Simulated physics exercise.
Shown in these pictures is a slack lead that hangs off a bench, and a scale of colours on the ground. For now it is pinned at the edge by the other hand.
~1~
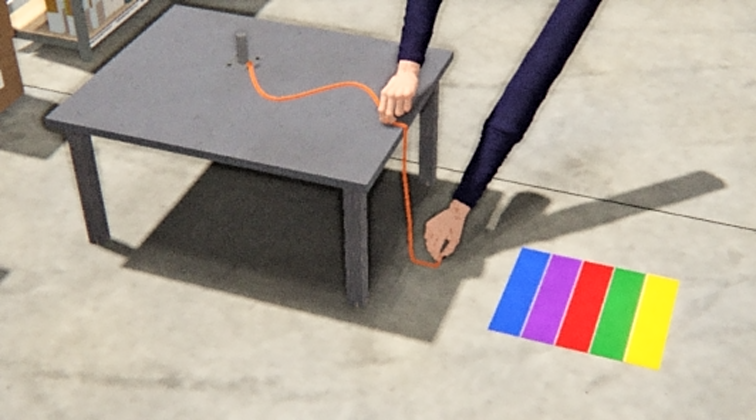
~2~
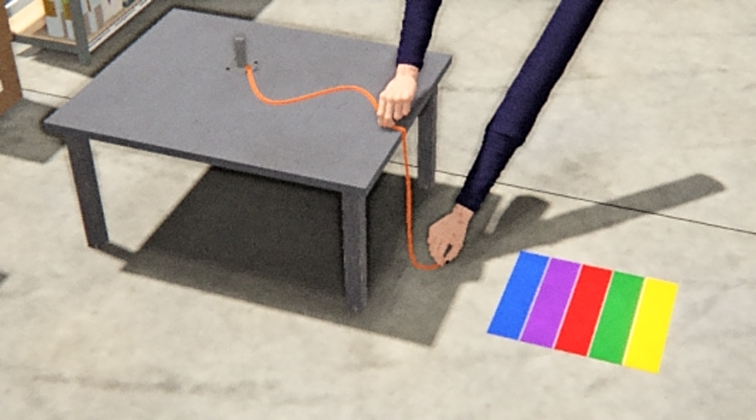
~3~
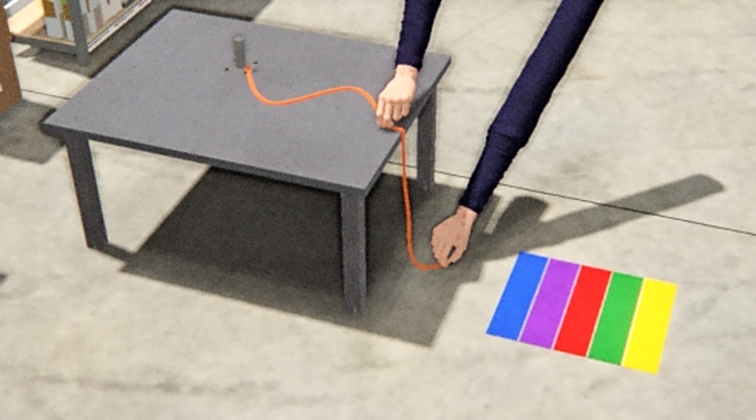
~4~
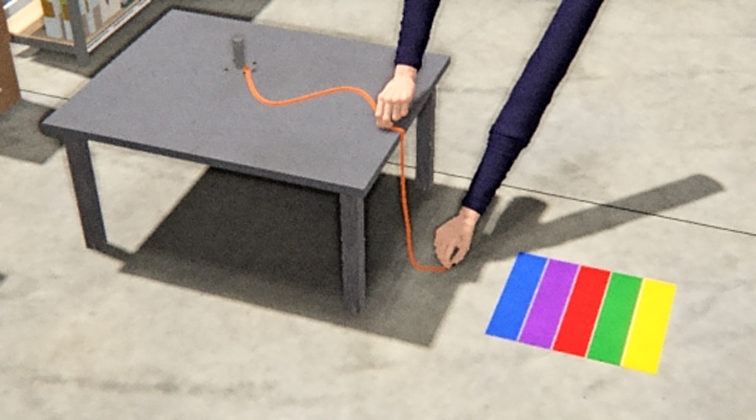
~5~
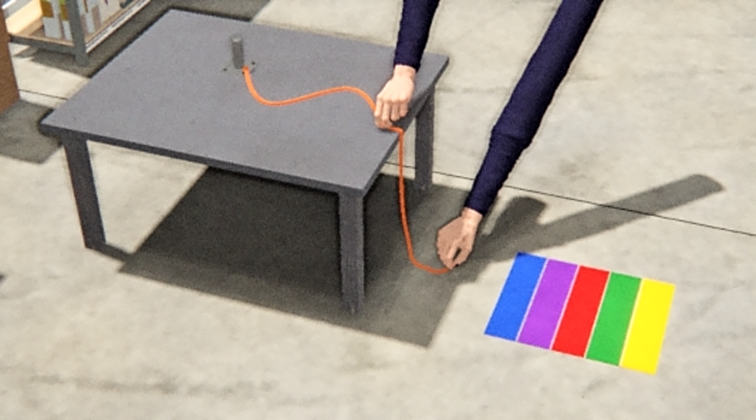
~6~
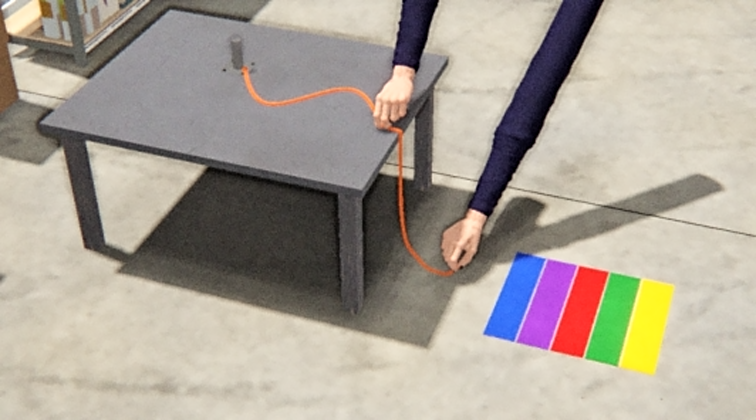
The clip opens on an orange cord running from a small post across a gray table and over its edge, where one hand pins it. The other hand, holding the cord's loose end near the floor, shifts slightly right toward a strip of colored bands, while the pinning hand stays nearly still.
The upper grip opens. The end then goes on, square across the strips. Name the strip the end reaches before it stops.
Green.
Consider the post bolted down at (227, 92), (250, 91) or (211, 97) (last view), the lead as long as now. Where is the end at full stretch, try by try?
(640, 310), (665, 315) and (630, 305), roughly.
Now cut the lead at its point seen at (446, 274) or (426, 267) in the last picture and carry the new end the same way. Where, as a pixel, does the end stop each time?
It ends up at (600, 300) the first time and at (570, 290) the second.
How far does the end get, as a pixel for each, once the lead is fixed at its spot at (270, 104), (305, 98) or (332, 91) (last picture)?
Try 1: (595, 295); try 2: (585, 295); try 3: (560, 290).
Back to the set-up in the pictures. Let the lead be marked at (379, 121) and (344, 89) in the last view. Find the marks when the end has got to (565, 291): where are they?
You'll find them at about (414, 151) and about (362, 115).
Soon after, end near (565, 291); over purple.
Then, end near (600, 299); over green.
At full stretch, end near (622, 304); over green. The end stops over the green strip.
